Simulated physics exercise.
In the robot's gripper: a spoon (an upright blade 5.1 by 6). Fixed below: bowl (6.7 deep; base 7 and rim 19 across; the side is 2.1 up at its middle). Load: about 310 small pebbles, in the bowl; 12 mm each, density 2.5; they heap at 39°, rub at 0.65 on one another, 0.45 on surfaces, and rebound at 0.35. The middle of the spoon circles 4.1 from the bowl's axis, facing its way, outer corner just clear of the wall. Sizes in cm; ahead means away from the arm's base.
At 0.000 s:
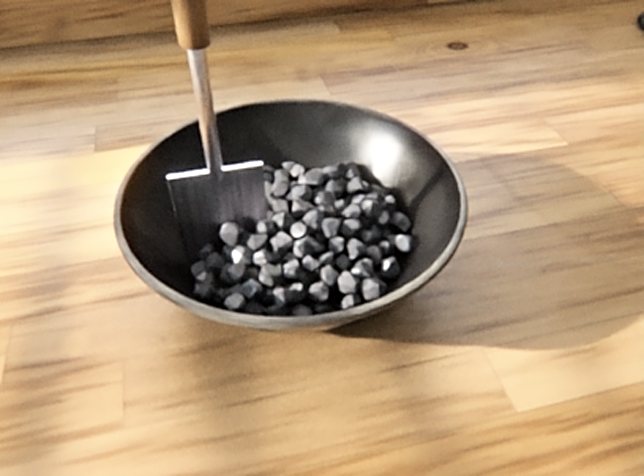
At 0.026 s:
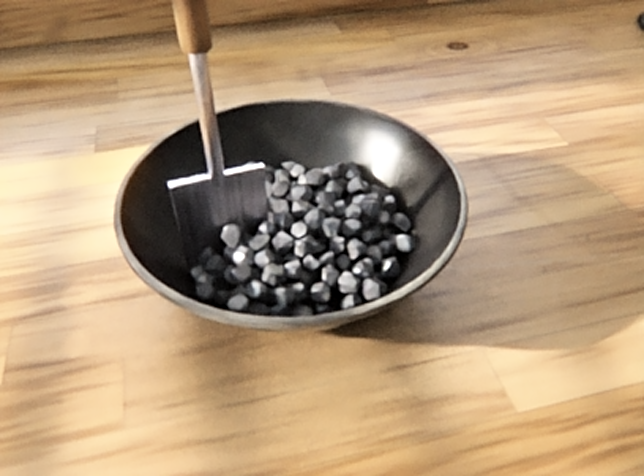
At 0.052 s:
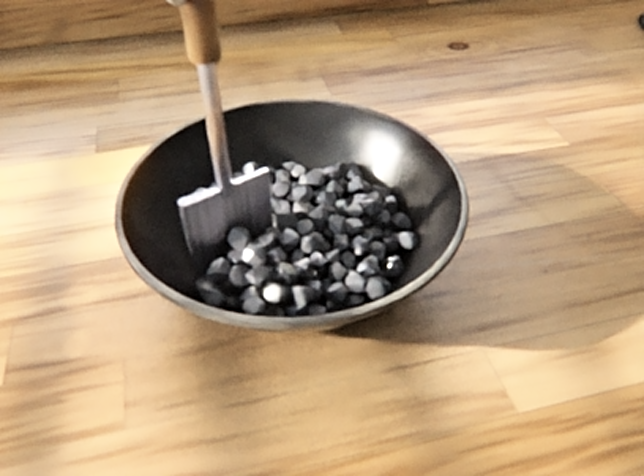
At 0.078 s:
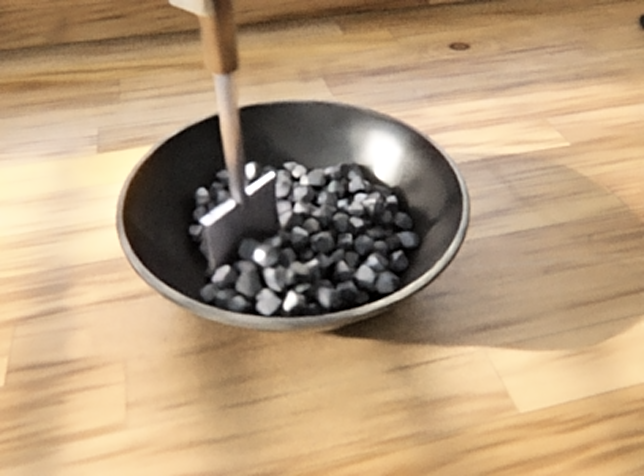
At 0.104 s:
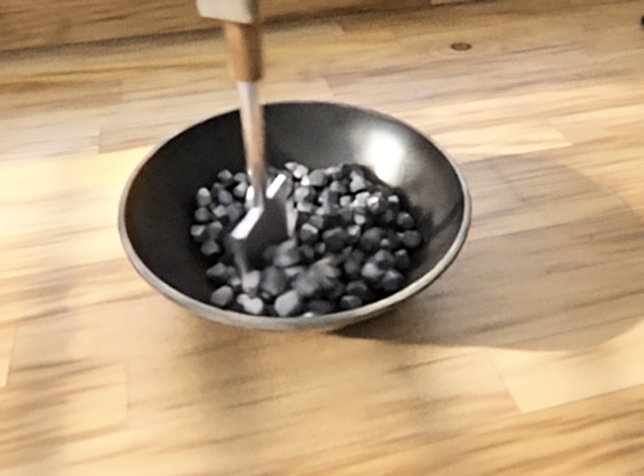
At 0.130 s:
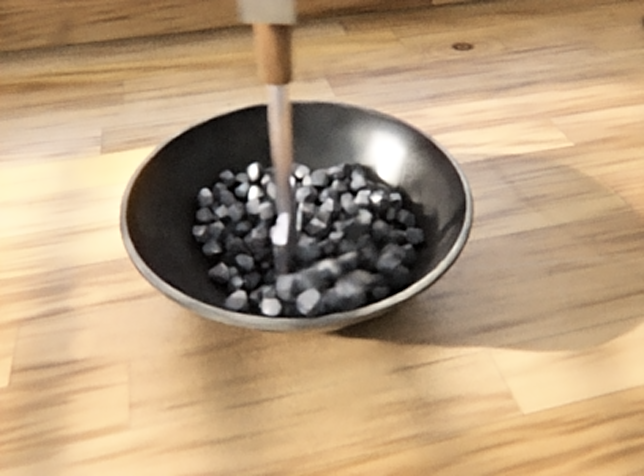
A spatula with a wooden handle, held upright by a gripper, swept rightward through small dark pebbles in a black bowl on a wooden surface, turning edge-on as it nudged them along.
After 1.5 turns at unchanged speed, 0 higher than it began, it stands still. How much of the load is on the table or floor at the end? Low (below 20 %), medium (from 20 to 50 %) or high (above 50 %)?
On the table or floor the share is medium, from 20 to 50 %.
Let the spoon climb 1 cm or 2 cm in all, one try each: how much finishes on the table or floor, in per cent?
About 20 and 15 per cent.
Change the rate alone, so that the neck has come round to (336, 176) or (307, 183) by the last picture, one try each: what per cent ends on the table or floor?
About 45 and 35 per cent.
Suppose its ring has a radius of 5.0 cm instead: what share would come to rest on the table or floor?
Then about 20 per cent.
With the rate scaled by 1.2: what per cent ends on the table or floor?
Some 35 per cent.
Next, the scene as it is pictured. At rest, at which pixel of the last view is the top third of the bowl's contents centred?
At about (352, 168).
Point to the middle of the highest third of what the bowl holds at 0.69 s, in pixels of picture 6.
Near (340, 273).
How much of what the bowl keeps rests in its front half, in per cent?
Some 35 per cent.
By 0.41 s, 254° round, highest piece 10 above the table; 286 in the bowl, 16 on the table or floor, 9 in flight or on the tool.
By 0.69 s, 76° round, highest piece 9 above the table; 239 in the bowl, 61 on the table or floor, 11 in flight or on the tool.
By 1.03 s, 180° round, highest piece 7 above the table; 212 in the bowl, 99 on the table or floor.
By 1.73 s, 180° round, highest piece 7 above the table; 212 in the bowl, 99 on the table or floor.
Final count, 212 in the bowl, 99 on the table or floor. That is 32 % on the table or floor.
